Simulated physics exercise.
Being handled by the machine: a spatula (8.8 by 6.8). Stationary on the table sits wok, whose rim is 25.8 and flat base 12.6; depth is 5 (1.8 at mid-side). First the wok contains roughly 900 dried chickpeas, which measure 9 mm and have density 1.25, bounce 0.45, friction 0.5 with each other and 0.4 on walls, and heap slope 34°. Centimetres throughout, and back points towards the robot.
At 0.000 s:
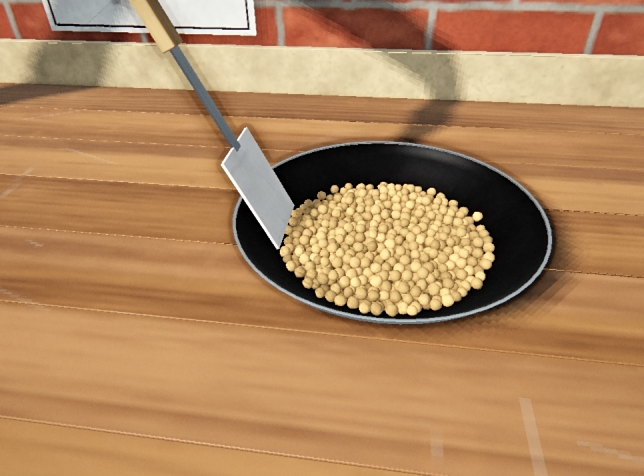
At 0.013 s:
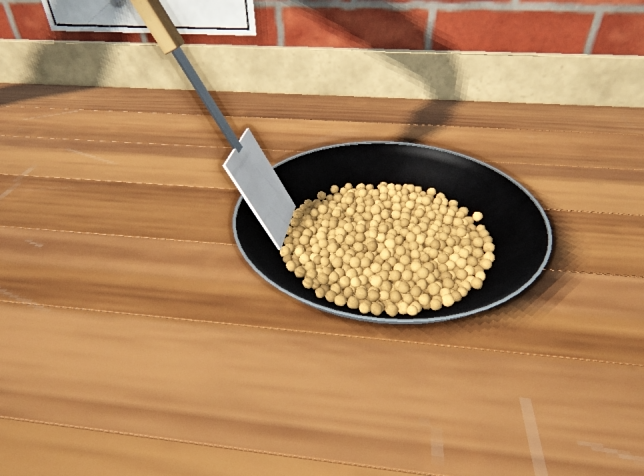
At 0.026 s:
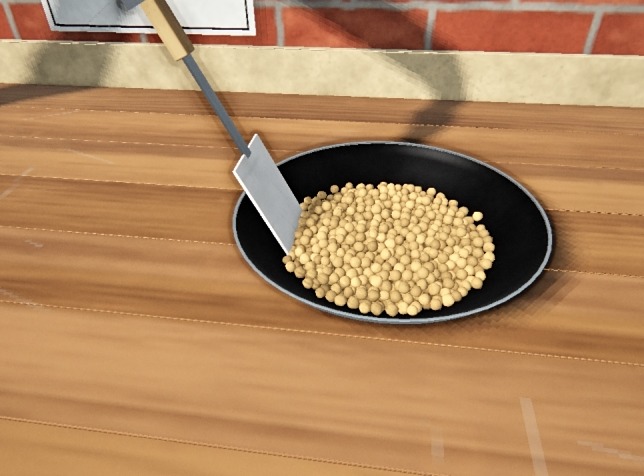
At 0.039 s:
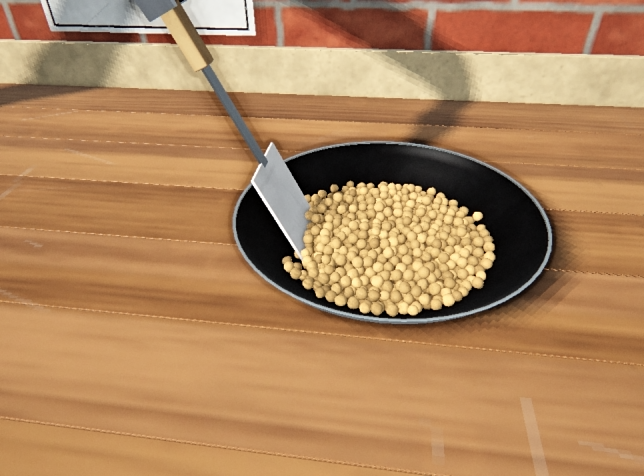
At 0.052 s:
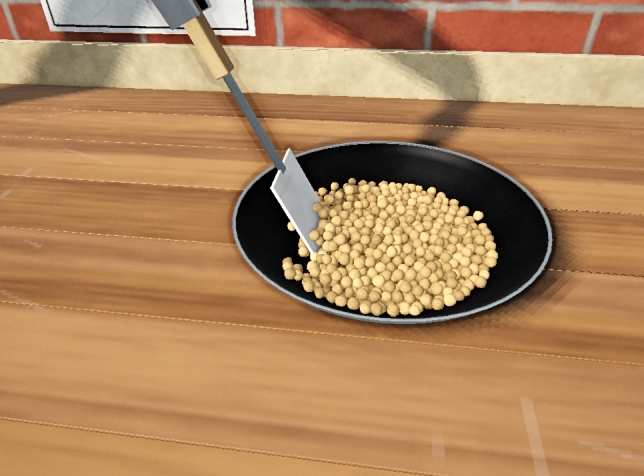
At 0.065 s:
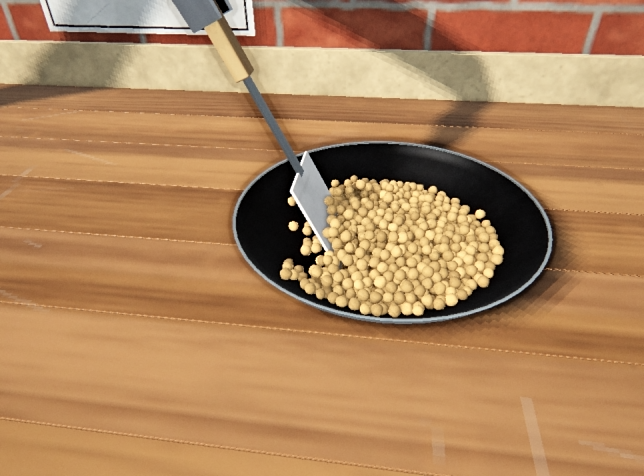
We see a black wok of dried chickpeas on a wooden table as a spatula with a wooden handle, held by a machine, moves rightward into the pile's left side, pushing some chickpeas slightly right while a few scatter behind the blade.
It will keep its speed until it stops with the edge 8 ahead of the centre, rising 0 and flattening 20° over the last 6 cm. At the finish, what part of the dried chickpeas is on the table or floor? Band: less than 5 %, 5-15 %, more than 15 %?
More than 15 %.
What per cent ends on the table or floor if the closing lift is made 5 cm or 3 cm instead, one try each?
Close to 25 and 30 percent respectively.
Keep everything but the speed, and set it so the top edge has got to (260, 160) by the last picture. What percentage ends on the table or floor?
Share: Roughly 5 %.
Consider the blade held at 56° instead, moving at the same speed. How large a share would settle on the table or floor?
Near 20 %.
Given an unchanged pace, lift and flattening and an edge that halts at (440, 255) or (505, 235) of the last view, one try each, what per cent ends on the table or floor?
Estimates, in order: 5 % and 40 %.
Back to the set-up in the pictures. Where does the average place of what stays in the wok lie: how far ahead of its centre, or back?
Some 3.0 cm ahead of the centre.
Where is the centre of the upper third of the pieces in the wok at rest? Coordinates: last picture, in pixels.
Pixel position: Approx. (482, 236).
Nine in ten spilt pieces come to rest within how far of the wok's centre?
I'd estimate close to 35 centimetres.
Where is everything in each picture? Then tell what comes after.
Spatula top edge at (235, 145), sloping 64°; upper third of the load around (384, 235), from x 285 to 490, top at y 185; 900 in the wok, in the first frame.
Spatula top edge at (236, 146), sloping 64°; upper third of the load around (384, 235), from x 285 to 490, top at y 185, in the second frame.
Spatula top edge at (246, 151), sloping 64°; upper third of the load around (384, 234), from x 290 to 490, top at y 185, in the third frame.
Spatula top edge at (262, 160), sloping 64°; upper third of the load around (379, 234), from x 290 to 490, top at y 185, in the fourth frame.
Spatula top edge at (281, 167), sloping 64°; upper third of the load around (380, 232), from x 290 to 490, top at y 180, in the fifth frame.
Spatula top edge at (299, 170), sloping 64°; upper third of the load around (385, 230), from x 285 to 500, top at y 180; 900 in the wok, in the sixth frame.
By 0.10 s, sloping 64°, highest piece 7 above the table; 900 in the wok.
By 0.13 s, sloping 58°, highest piece 8 above the table; 900 in the wok.
By 0.34 s, sloping 44°, highest piece 6 above the table; 684 in the wok, 192 on the table or floor, 24 on the blade or in flight.
By 1.39 s, sloping 44°, highest piece 5 above the table; 682 in the wok, 218 on the table or floor.
Final count, 682 in the wok, 218 on the table or floor. That is 24 % on the table or floor.
